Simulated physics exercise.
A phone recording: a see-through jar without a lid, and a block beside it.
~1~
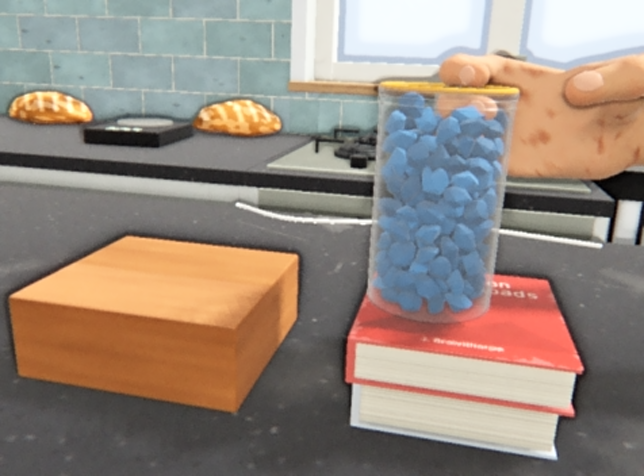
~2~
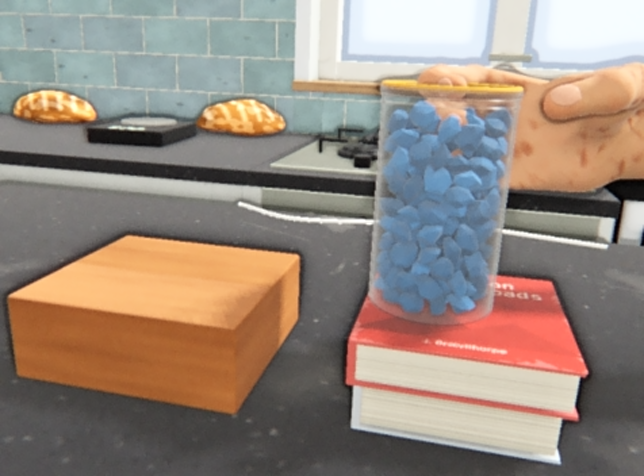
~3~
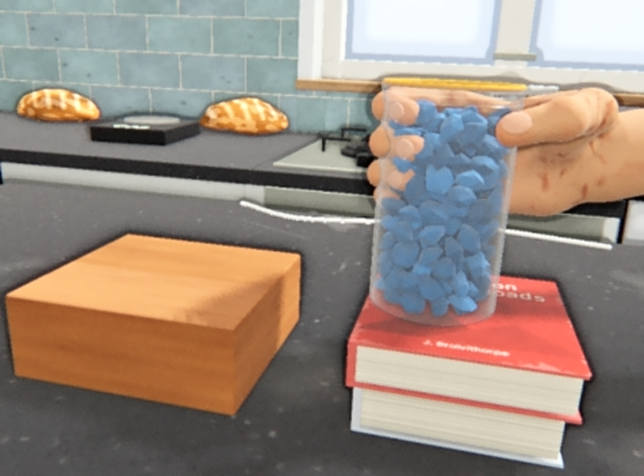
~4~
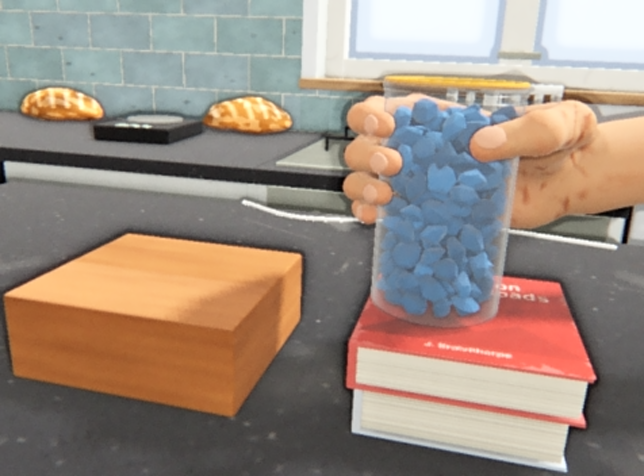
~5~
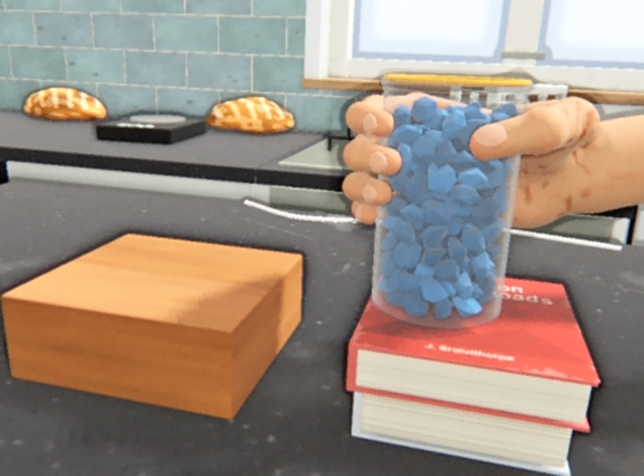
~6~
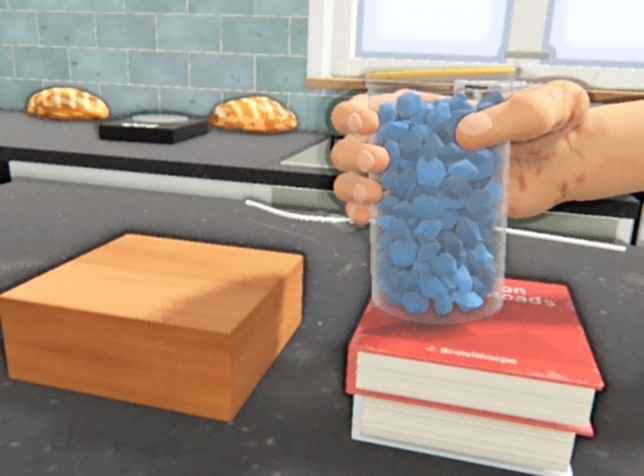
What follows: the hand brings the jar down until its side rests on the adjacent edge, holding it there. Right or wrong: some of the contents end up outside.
Right.
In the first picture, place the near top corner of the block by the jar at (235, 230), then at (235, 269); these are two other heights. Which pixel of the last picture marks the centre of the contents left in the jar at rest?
Final centres, last view - around (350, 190) first, around (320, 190) second.
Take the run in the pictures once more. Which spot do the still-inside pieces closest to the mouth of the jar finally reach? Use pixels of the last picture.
Close to (186, 257).
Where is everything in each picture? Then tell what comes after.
In the first frame, jar near (437, 198), nearly full of aquarium stones; block near (172, 310), its top about level with the jar's foot.
In the second frame, jar near (439, 198), upright; rim near (385, 84); top of the contents near (449, 145).
In the third frame, jar near (441, 197), upright; rim near (387, 82); block near (171, 310).
In the fourth frame, jar near (444, 197), upright; rim near (389, 80); top of the contents near (453, 142).
In the fifth frame, jar near (445, 197), upright; rim near (388, 78); block near (171, 311).
In the sixth frame, jar near (437, 191), leaning 5°; rim near (371, 76); block near (170, 311), its top about level with the jar's foot.
Then, 0.92 s on from there, the jar leans 45°; everything is still inside.
Then, 1.72 s on from there, the jar leans 80°; a stray few of the aquarium stones out of it.
Then, 2.41 s on from there, the jar rests on the block at 92°; a small part of the aquarium stones out of it.
In the end, the jar rests on the block at 92°; a small part of the aquarium stones out of it.
